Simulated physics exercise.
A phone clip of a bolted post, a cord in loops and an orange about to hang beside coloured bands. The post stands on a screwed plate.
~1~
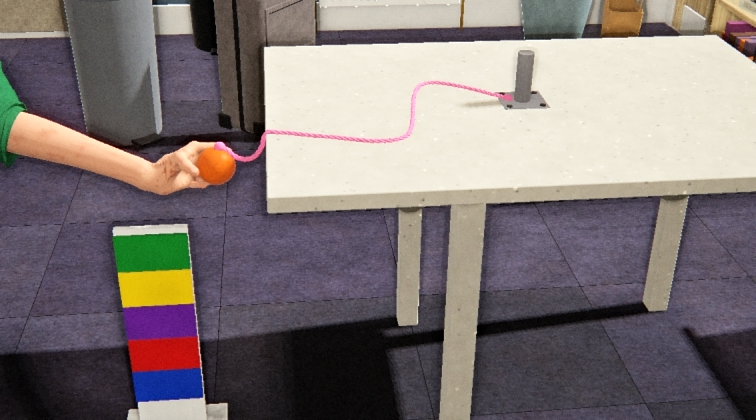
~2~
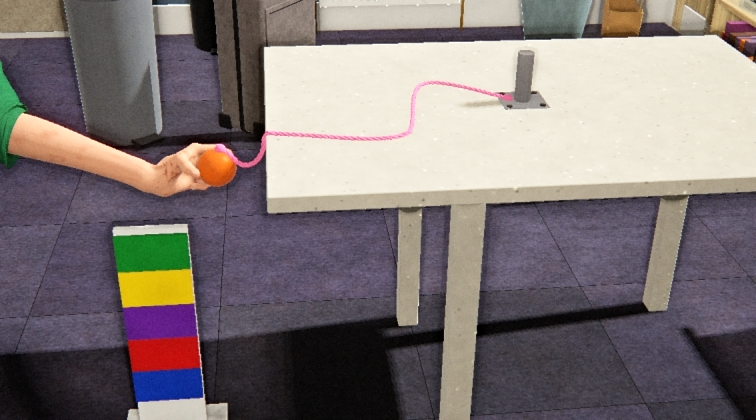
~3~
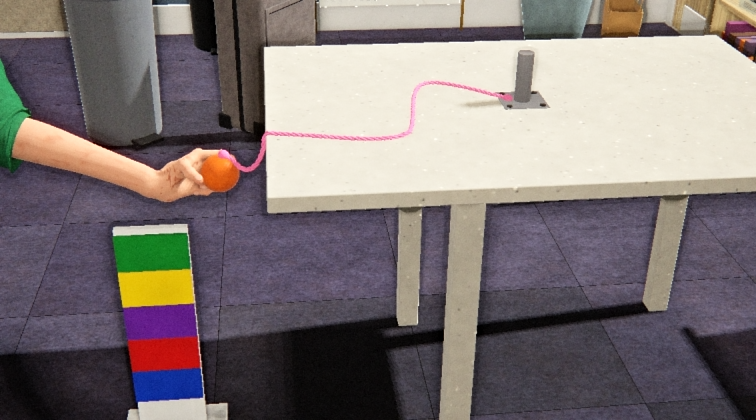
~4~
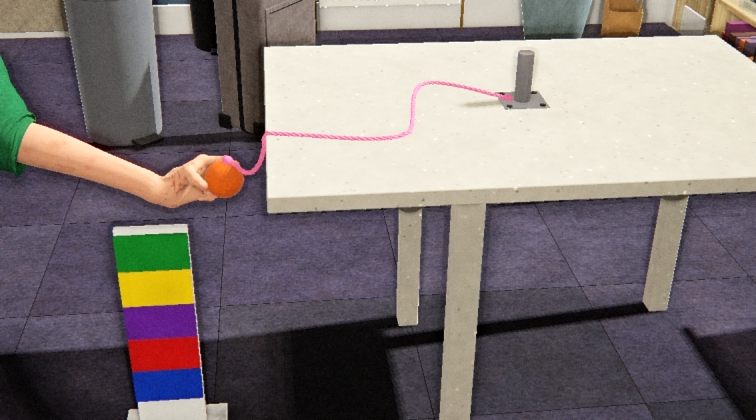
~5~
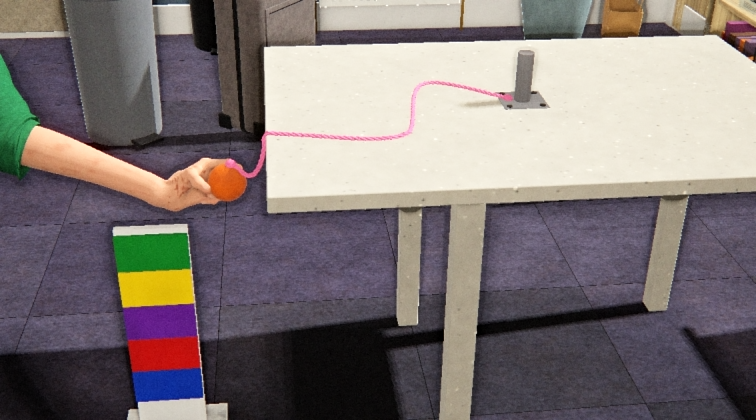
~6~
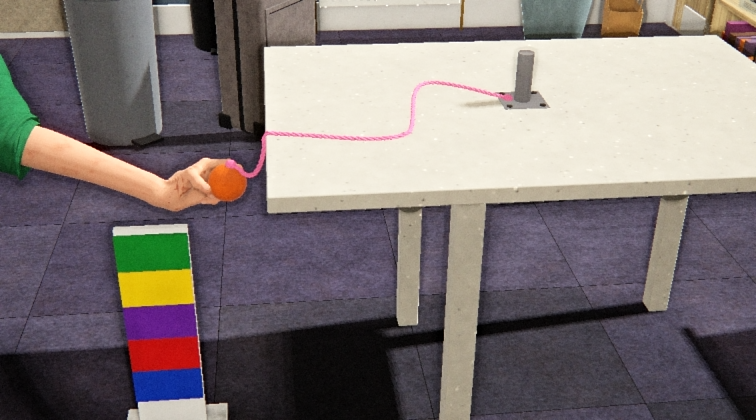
A hand holding an orange ball on a pink cord lowers it slightly beside a table.
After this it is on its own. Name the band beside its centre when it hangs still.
The purple one.
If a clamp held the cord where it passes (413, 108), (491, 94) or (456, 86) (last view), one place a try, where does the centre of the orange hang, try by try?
About (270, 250), (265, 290) and (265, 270).
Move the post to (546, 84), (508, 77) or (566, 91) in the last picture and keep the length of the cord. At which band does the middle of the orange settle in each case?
It would be yellow; purple; yellow.
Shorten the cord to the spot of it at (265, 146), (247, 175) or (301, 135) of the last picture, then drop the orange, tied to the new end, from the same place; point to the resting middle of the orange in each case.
The places are (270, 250), (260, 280) and (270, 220).
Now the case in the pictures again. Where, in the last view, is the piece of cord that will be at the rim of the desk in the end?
The one at (393, 138).
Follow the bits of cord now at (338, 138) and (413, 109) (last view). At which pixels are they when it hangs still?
The first at (265, 162), the second at (341, 106).
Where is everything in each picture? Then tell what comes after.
The first frame shows orange (216, 166); green (152, 254); yellow (156, 290); purple (160, 323); red (164, 355); blue (168, 386).
The second frame shows orange (217, 168); cord through (474, 90) (416, 90) (413, 119) (366, 139) (276, 134).
The third frame shows orange (220, 173).
The fourth frame shows orange (225, 179); cord through (474, 90) (416, 90) (413, 119) (366, 139) (276, 134).
The fifth frame shows orange (228, 183).
The sixth frame shows orange (228, 183); cord through (474, 90) (416, 90) (413, 119) (366, 139) (276, 134).
Soon after, orange near (293, 265); level with yellow.
After that, orange near (253, 289); level with purple.
In the end, orange near (269, 295); level with purple. The cord holds its middle at purple.
